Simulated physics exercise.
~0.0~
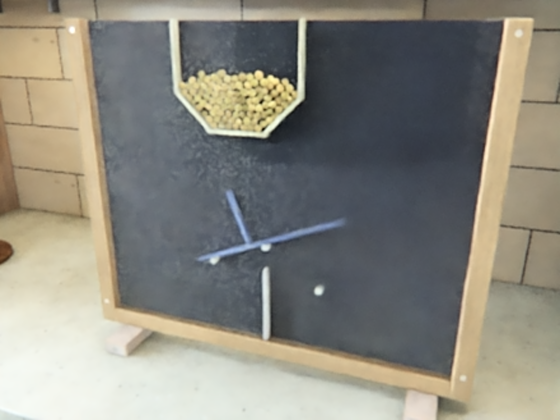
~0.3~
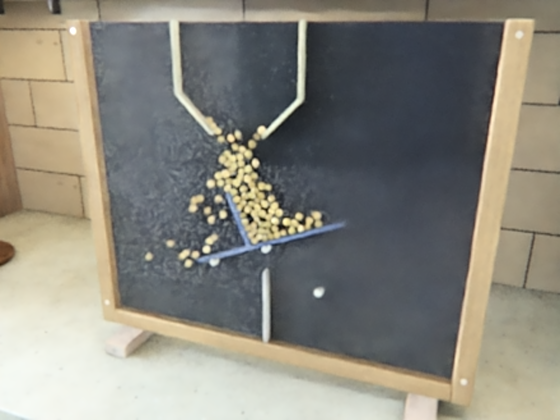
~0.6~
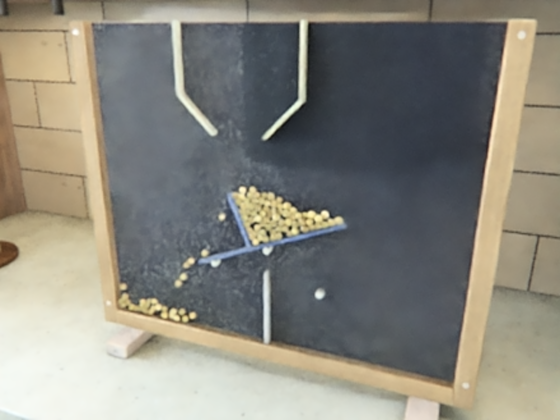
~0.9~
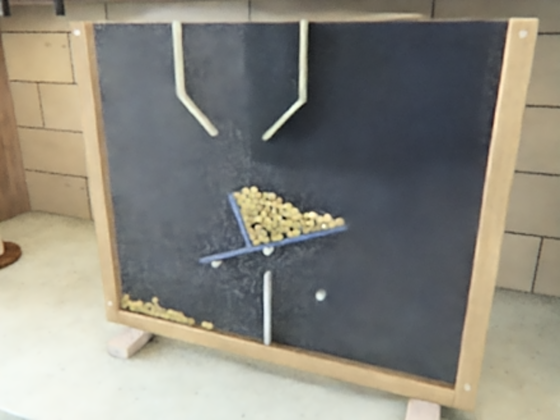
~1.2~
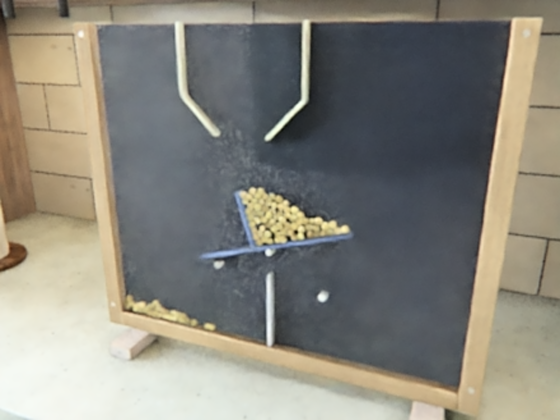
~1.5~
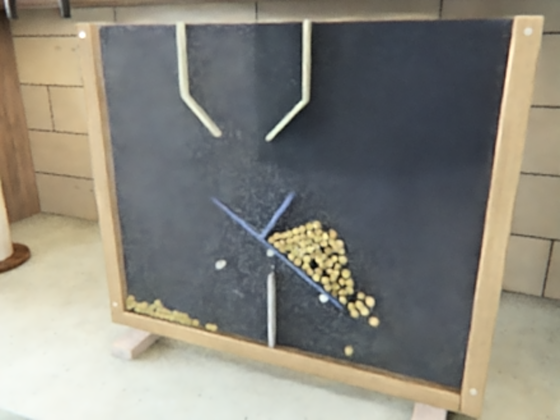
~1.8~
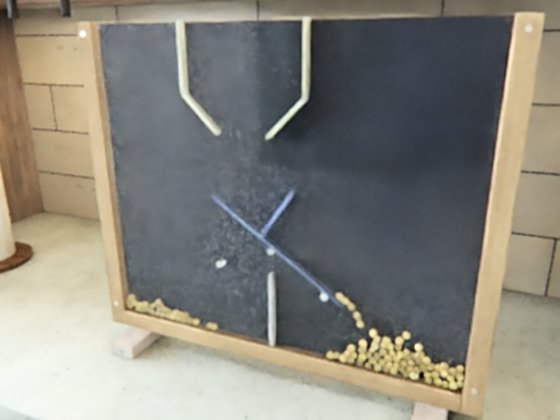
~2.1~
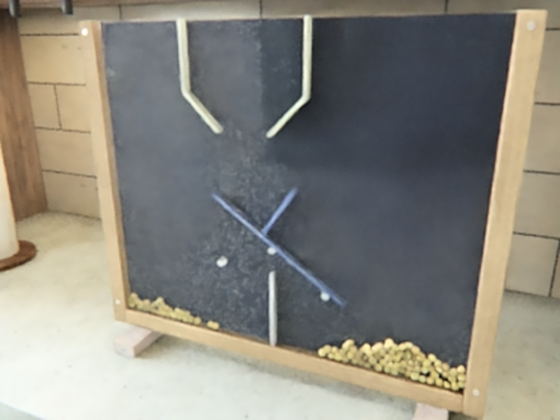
Soya beans dropping from a hopper onto a blue tray, some spilling left before it tips right, emptying most into the right side.
